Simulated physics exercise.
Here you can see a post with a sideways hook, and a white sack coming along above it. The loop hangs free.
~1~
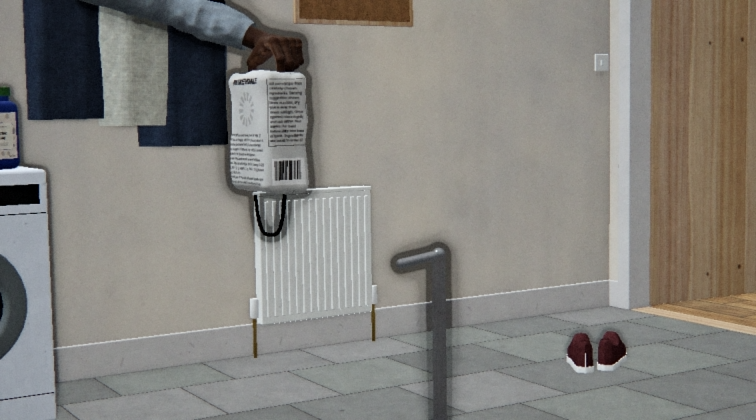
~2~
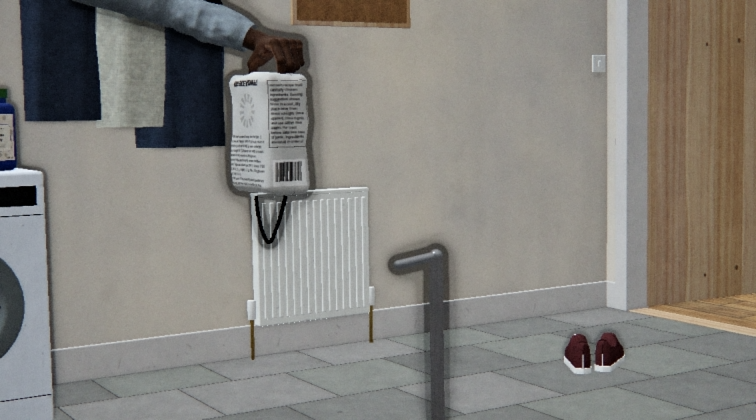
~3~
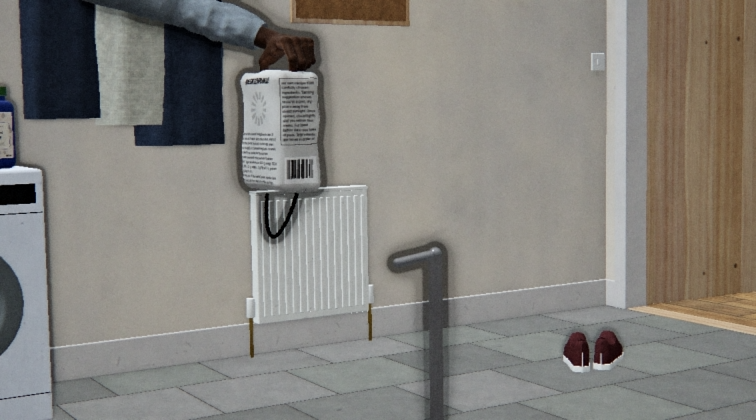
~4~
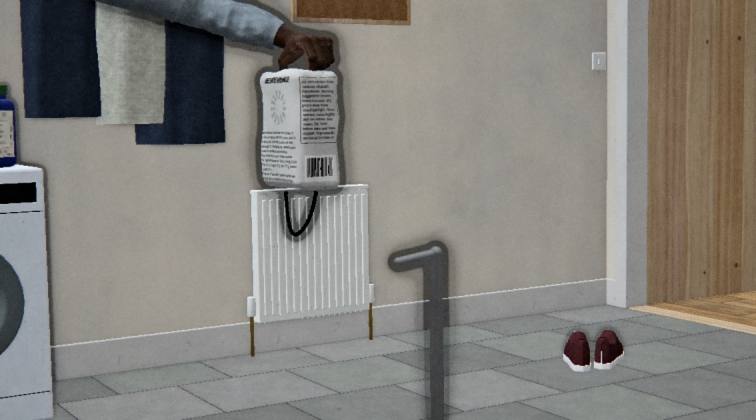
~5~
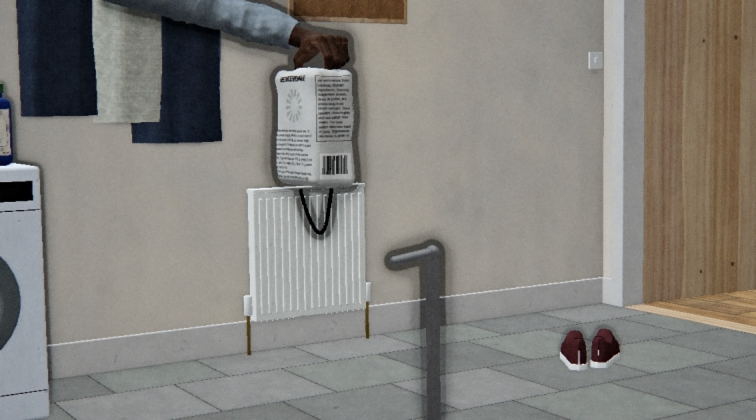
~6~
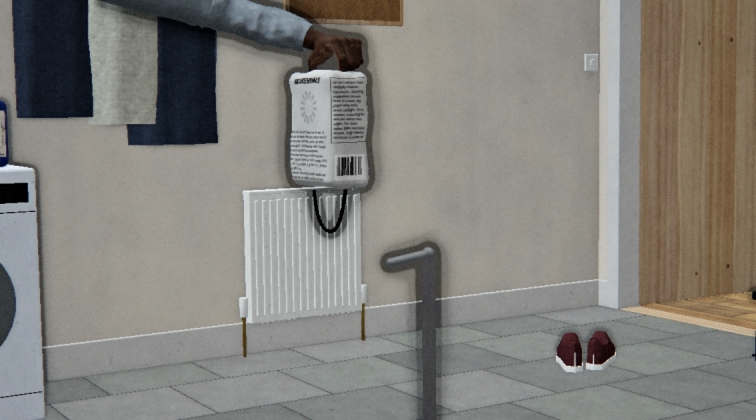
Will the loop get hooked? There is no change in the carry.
No. My guess is it will keep moving right past the post.
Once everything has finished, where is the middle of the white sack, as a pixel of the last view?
(541, 124).
Then, 0.84 s later than the last view, sack over the post near (430, 127).
Then, 1.62 s later than the last view, sack past the post near (515, 125).
Finally, sack past the post near (541, 124). The white sack passes clear.
